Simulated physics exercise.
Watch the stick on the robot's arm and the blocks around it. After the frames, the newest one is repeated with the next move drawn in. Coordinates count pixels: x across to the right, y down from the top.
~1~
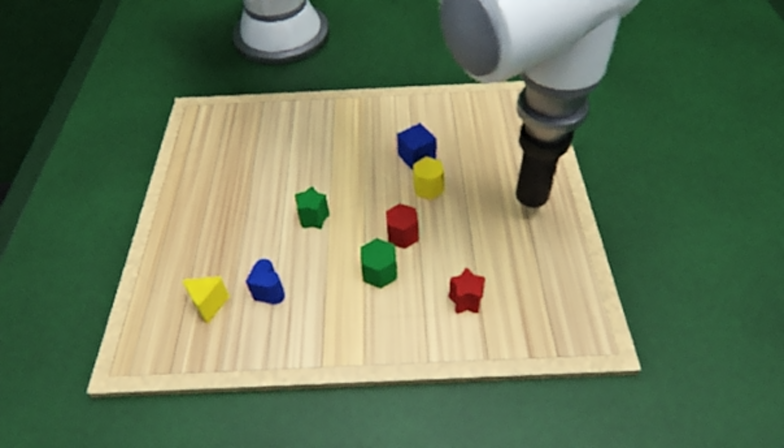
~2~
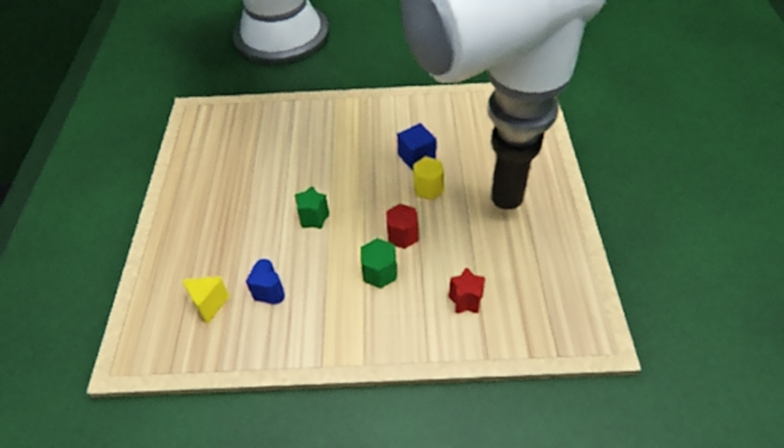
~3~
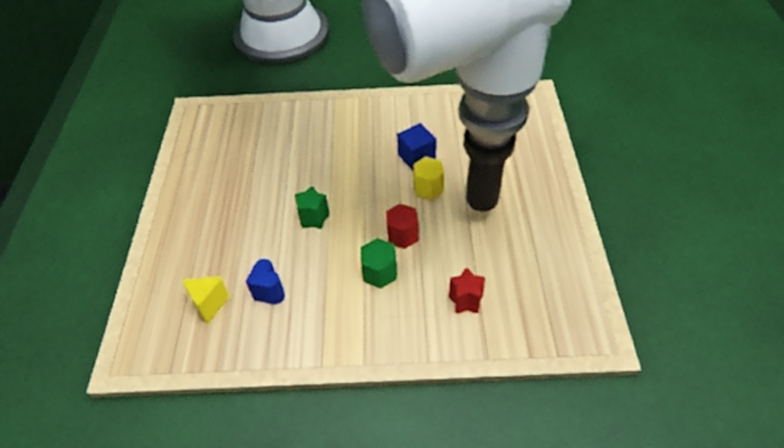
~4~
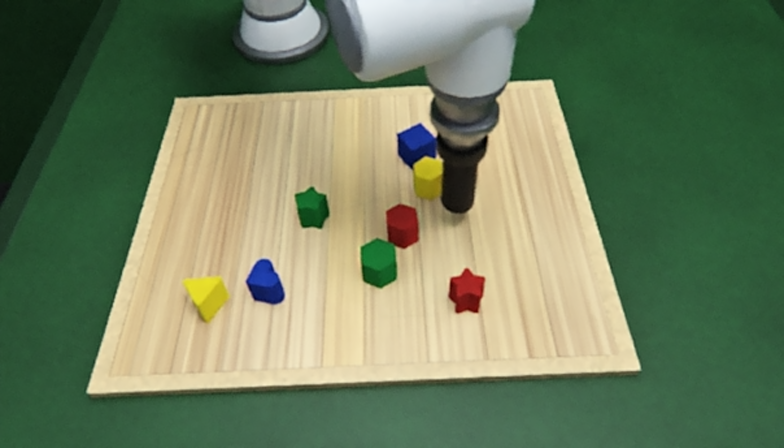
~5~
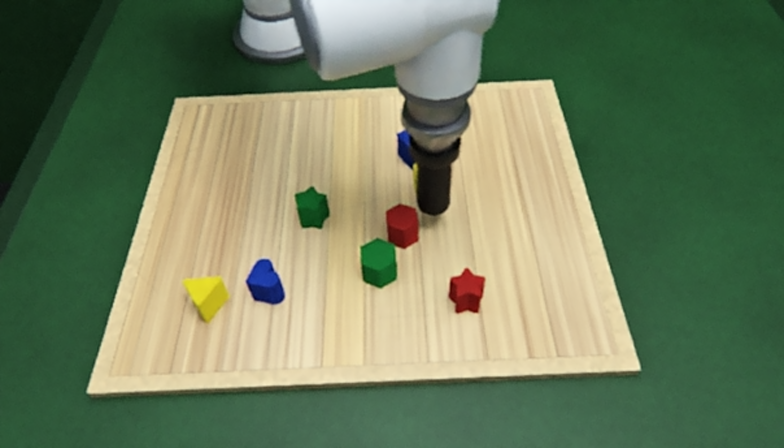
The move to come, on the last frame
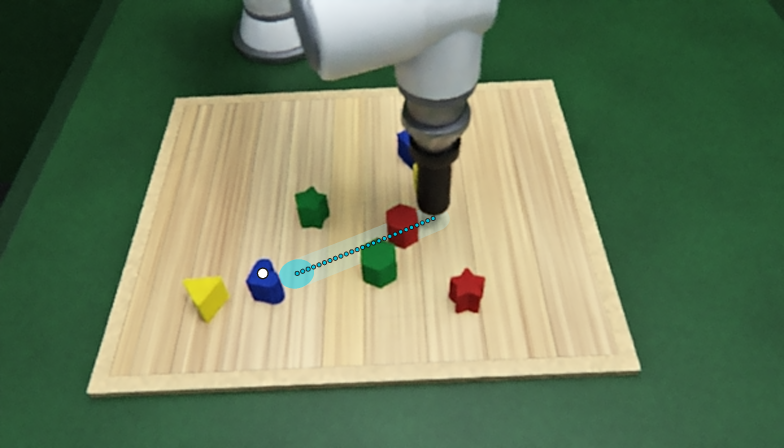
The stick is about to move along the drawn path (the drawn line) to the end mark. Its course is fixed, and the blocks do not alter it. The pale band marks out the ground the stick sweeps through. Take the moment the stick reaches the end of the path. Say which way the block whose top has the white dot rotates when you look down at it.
It is turned clockwise.
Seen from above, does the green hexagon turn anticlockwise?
Yes, that is what happens.
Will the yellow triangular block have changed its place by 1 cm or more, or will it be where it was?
At the moment the path ends, the yellow triangular block still stands where it did.
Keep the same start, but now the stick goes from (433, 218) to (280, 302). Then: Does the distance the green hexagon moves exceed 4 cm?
That would be a no.
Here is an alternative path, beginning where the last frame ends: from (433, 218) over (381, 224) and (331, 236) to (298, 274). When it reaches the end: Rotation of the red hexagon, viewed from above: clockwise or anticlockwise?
Viewed from above: Anti-clockwise.
Drawn move, straight from (433, 218) to (297, 274); the dot is on the blue heart.
On the path given first. One third of the way, stick at (389, 222); green hexagon at (372, 259), turned 30° anticlockwise; red hexagon at (361, 233), turned 35° anticlockwise.
Two thirds of the way, stick at (341, 241); green hexagon at (369, 262), turned 45° anticlockwise; red hexagon at (313, 255), turned 45° anticlockwise.
At the end, stick at (293, 260); yellow triangular block still; blue heart at (245, 283), turned 30° clockwise; green hexagon at (369, 262), turned 45° anticlockwise; red hexagon at (276, 283), turned 60° anticlockwise; yellow hexagon still.
